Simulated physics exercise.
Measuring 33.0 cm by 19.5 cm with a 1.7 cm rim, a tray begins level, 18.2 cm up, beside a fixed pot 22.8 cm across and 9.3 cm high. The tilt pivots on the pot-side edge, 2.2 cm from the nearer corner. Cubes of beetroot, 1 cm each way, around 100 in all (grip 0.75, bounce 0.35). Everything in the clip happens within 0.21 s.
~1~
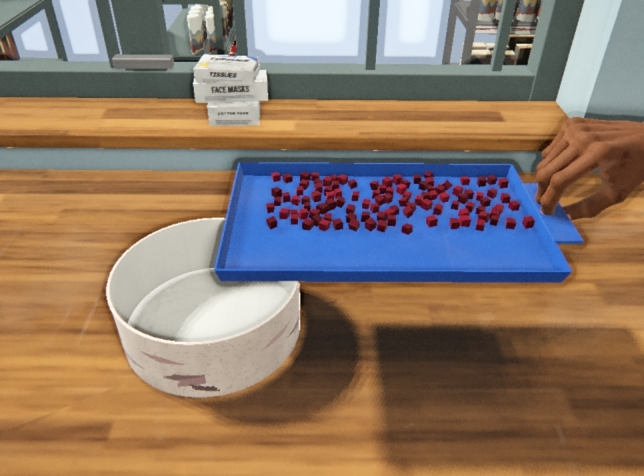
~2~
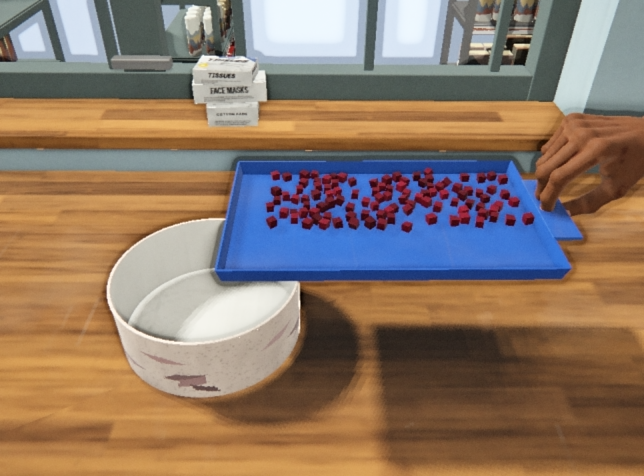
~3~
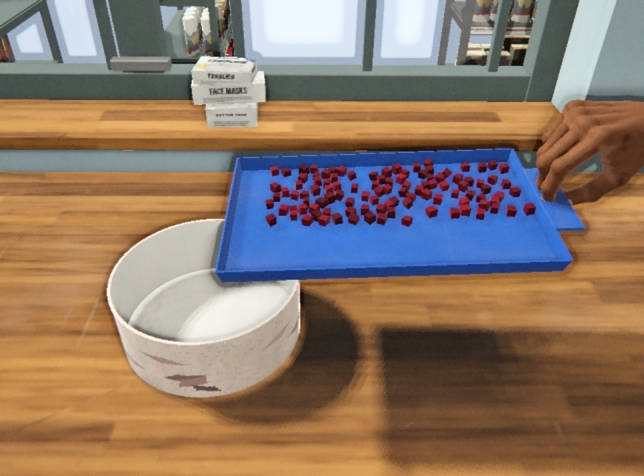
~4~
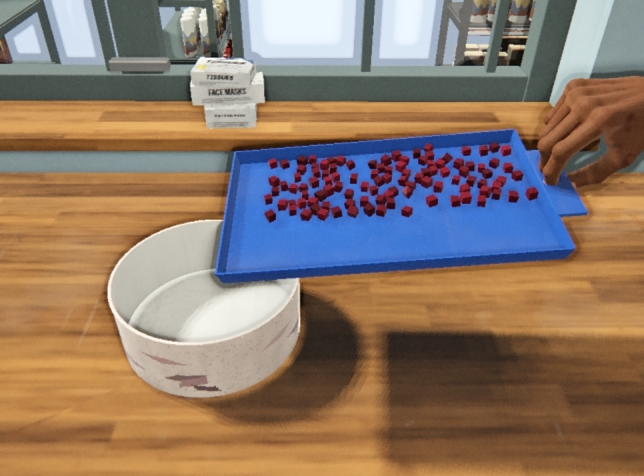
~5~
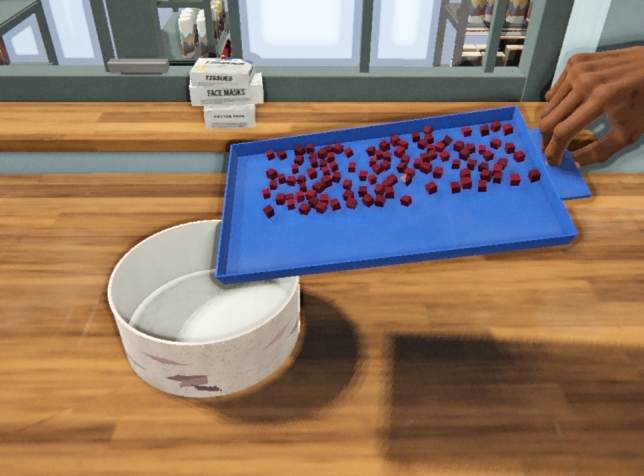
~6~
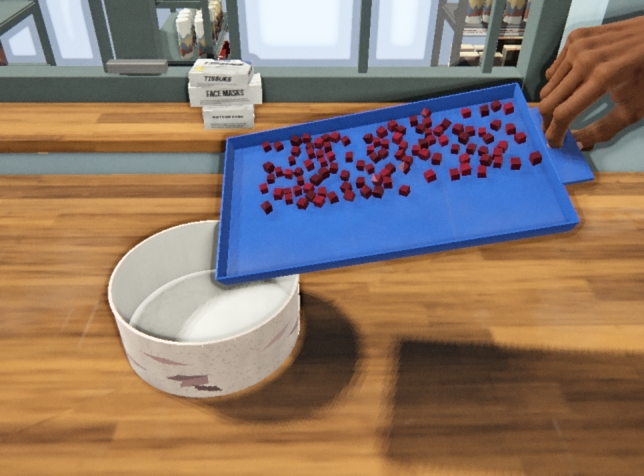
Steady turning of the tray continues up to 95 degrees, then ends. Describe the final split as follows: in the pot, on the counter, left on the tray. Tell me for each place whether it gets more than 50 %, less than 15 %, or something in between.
Pot: There'll be not much; counter: There'll be over half the quantity; tray: There'll be not much.
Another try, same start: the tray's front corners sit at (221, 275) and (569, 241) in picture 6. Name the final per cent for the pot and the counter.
The pot gets 0 and the counter 100.
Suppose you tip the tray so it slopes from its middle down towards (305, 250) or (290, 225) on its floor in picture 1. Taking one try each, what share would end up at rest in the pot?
I'd put it at about 15 per cent for the first tilt and about 90 per cent for the second.
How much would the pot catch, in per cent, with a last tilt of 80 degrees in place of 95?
About 0 in a hundred would end up in the pot.
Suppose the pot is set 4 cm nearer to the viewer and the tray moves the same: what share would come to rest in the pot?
My estimate: Some 30 per cent.
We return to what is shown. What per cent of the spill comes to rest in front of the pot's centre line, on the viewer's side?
I'd put it at around 100 per cent.
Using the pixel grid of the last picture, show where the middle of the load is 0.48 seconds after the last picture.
Approximately (230, 293) in the final picture.
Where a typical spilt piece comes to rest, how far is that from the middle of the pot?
Roughly 22 cm from the centre.
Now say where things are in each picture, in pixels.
The first frame shows tray tilt 0 degrees, front corners at (219, 267) and (566, 269); middle of the pieces at (388, 199); pot at (206, 273).
The second frame shows tray tilt 1 degrees, front corners at (220, 268) and (566, 266); middle of the pieces at (388, 196).
The third frame shows tray tilt 4 degrees, front corners at (220, 269) and (567, 258), lowest corner left front; middle of the pieces at (388, 190).
The fourth frame shows tray tilt 8 degrees, front corners at (220, 271) and (569, 245), lowest corner left front; middle of the pieces at (387, 179).
The fifth frame shows tray tilt 14 degrees, front corners at (220, 273) and (572, 232), lowest corner left front; middle of the pieces at (386, 166).
The sixth frame shows tray tilt 19 degrees, front corners at (220, 275) and (573, 219), lowest corner left front; middle of the pieces at (383, 154); pot at (206, 274).
Then, 0.29 s after the last picture, tilt 57 degrees; the tray holds 100 %, the pot 0 %.
Then, 0.48 s after the last picture, tilt 82 degrees; the tray holds 70 %, the pot 0 %.
Then, 0.79 s after the last picture, tilt 95 degrees; the tray holds 5 %, the pot 0 %.
In the end, pot 0 %, counter 100 %, tray 0 %.
